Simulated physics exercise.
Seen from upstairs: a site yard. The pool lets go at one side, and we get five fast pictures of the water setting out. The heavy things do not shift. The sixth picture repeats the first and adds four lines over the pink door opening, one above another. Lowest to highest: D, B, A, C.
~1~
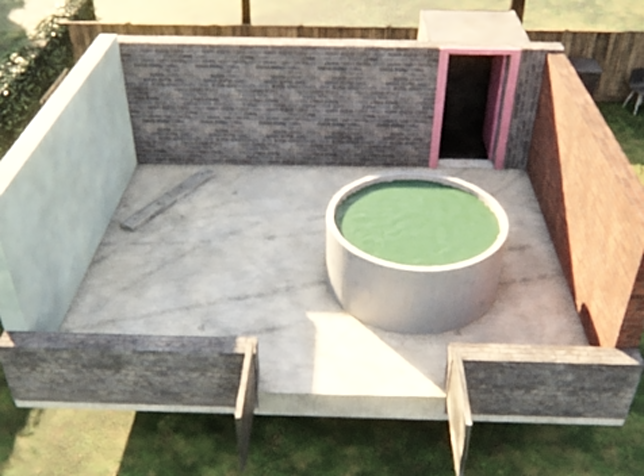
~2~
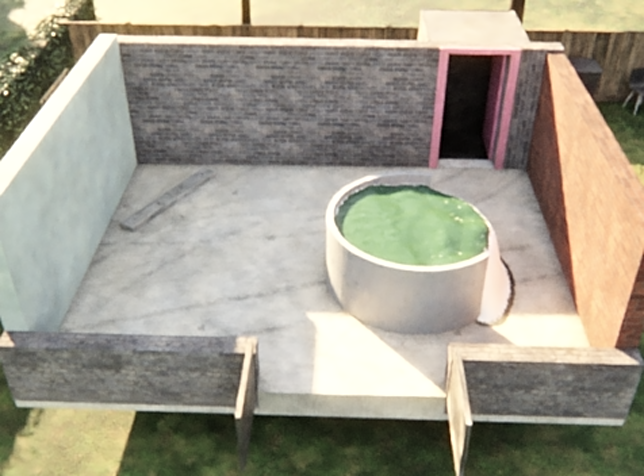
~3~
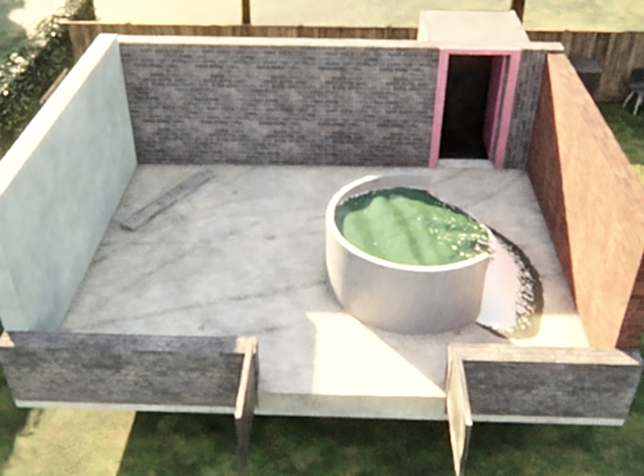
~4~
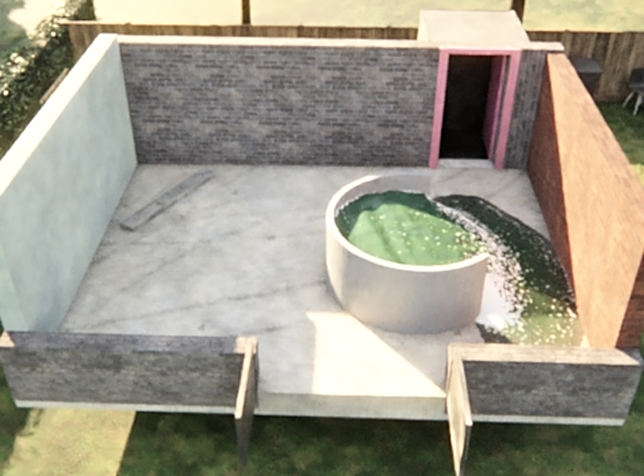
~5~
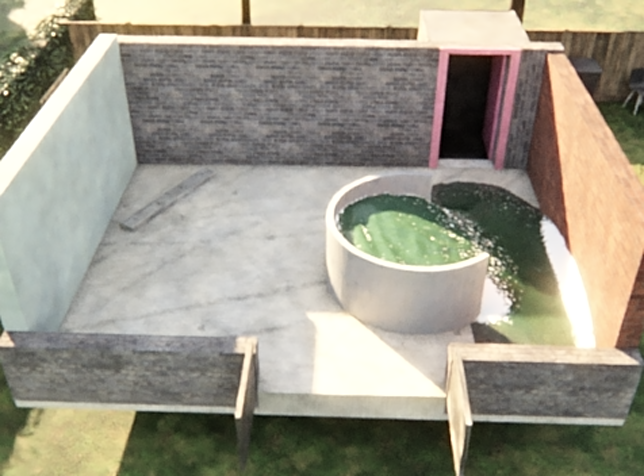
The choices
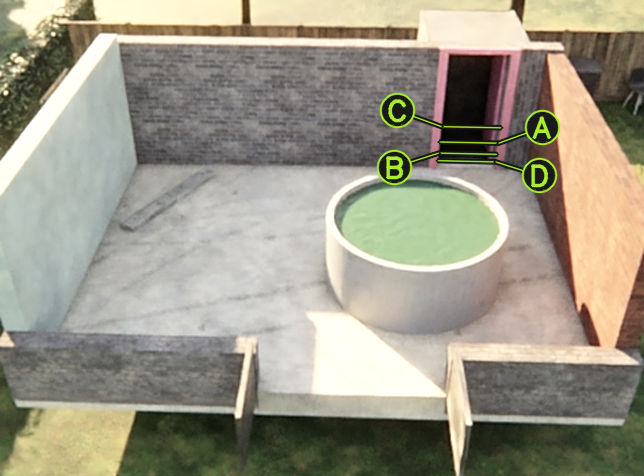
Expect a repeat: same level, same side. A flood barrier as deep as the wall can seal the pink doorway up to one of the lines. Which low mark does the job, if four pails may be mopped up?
That is mark A.
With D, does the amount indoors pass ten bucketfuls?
Yes.
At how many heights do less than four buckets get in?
Two of the four.
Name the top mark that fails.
B.
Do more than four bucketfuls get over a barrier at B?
Yes, that goes wrong.
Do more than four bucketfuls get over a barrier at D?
Yes, that goes wrong.
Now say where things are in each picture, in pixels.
Water in the pool at rest, its middle at (416, 222); foot of the pink doorway at (465, 168); open gate at (353, 337).
Water covers 2 % of the ground and shows as far out as (493, 312).
Water covers 7 % of the ground and shows as far out as (500, 325).
Water covers 14 % of the ground and shows as far out as (563, 325).
Water covers 20 % of the ground and shows as far out as (494, 191).
On the marked copy, A at (469, 142); B at (467, 153); C at (471, 127); D at (466, 161); from the bottom up D, B, A, C.
If A is chosen, a bucket or two gets in.
If B is chosen, about 9 bucketfuls get in.
If C is chosen, nothing gets over.
If D is chosen, dozens of bucketfuls pour in.
